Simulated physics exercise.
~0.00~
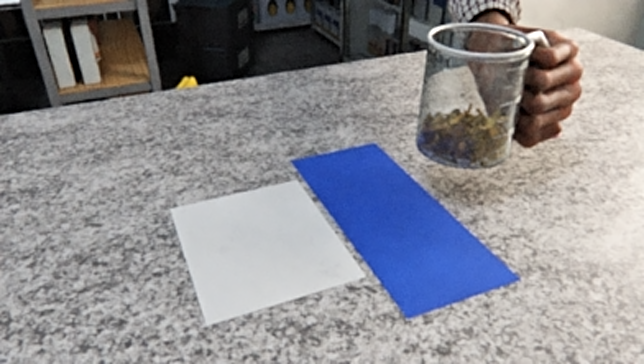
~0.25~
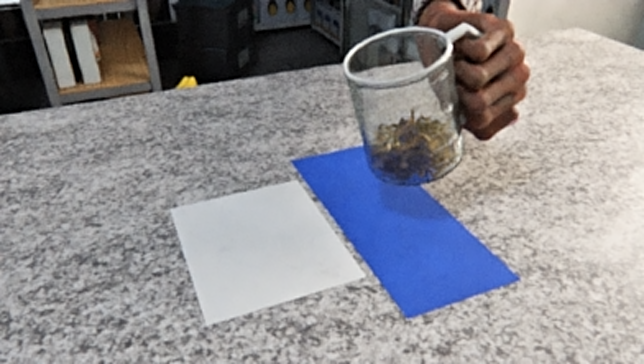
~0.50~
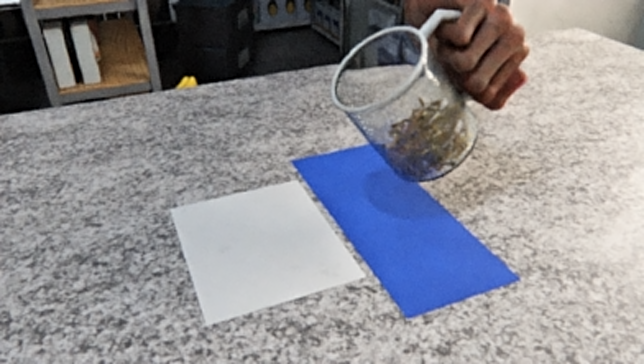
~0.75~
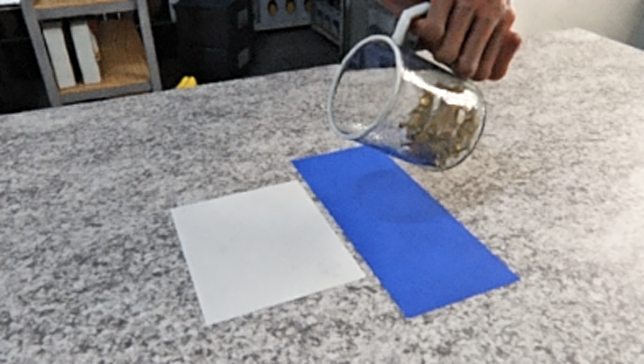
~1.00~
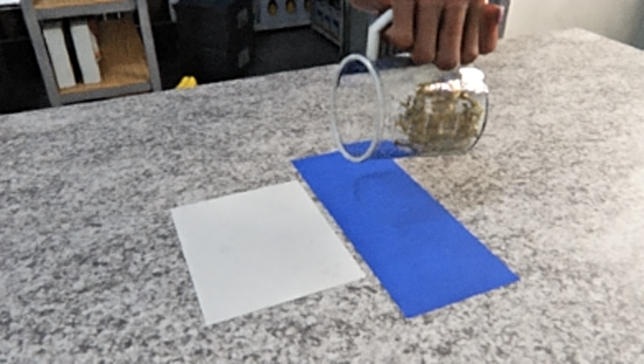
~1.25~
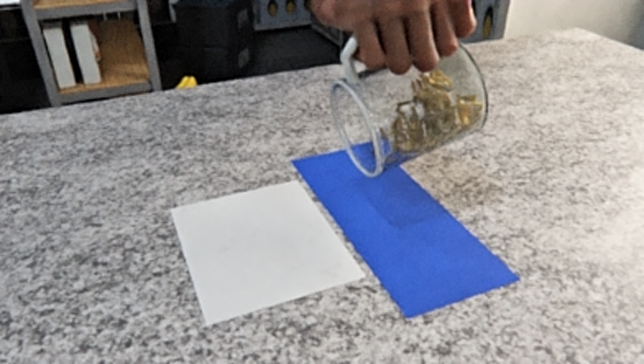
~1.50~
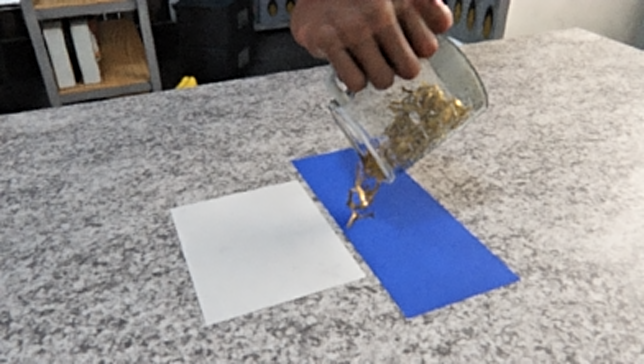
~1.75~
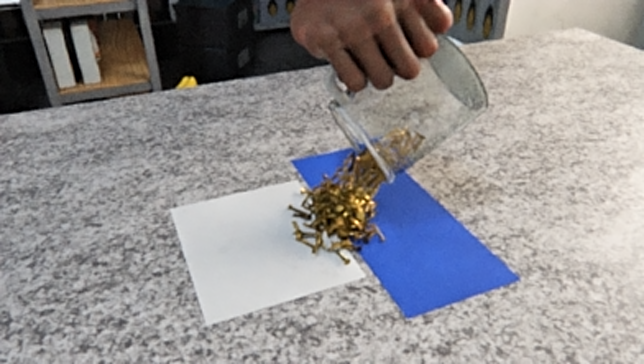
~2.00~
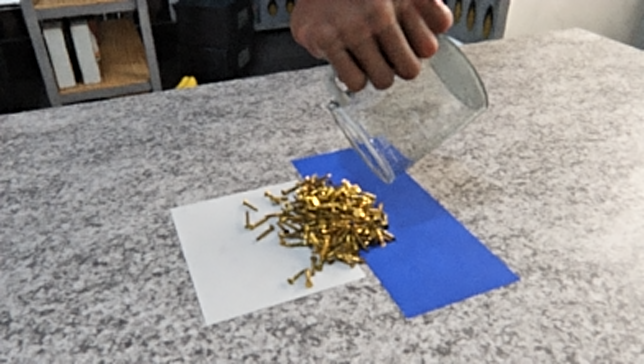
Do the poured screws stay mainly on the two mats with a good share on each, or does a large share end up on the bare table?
They stay mainly on the mats, with a good share on the blue one and a good share on the white one. Only a small part, if any, ends up on the bare table.
A hand holds a clear jug of brass-coloured screws by its handle over a speckled grey table, seen from above at an angle, with shelves behind. A white mat lies left of a longer blue one. The hand carries the jug left over the blue mat and tips it until it lies on its side, the screws still inside. It tilts further, mouth downward, and a few screws slide out before the rest tumble after them. The jug ends up empty, still held tilted above a loose heap spread across the edge between both mats.
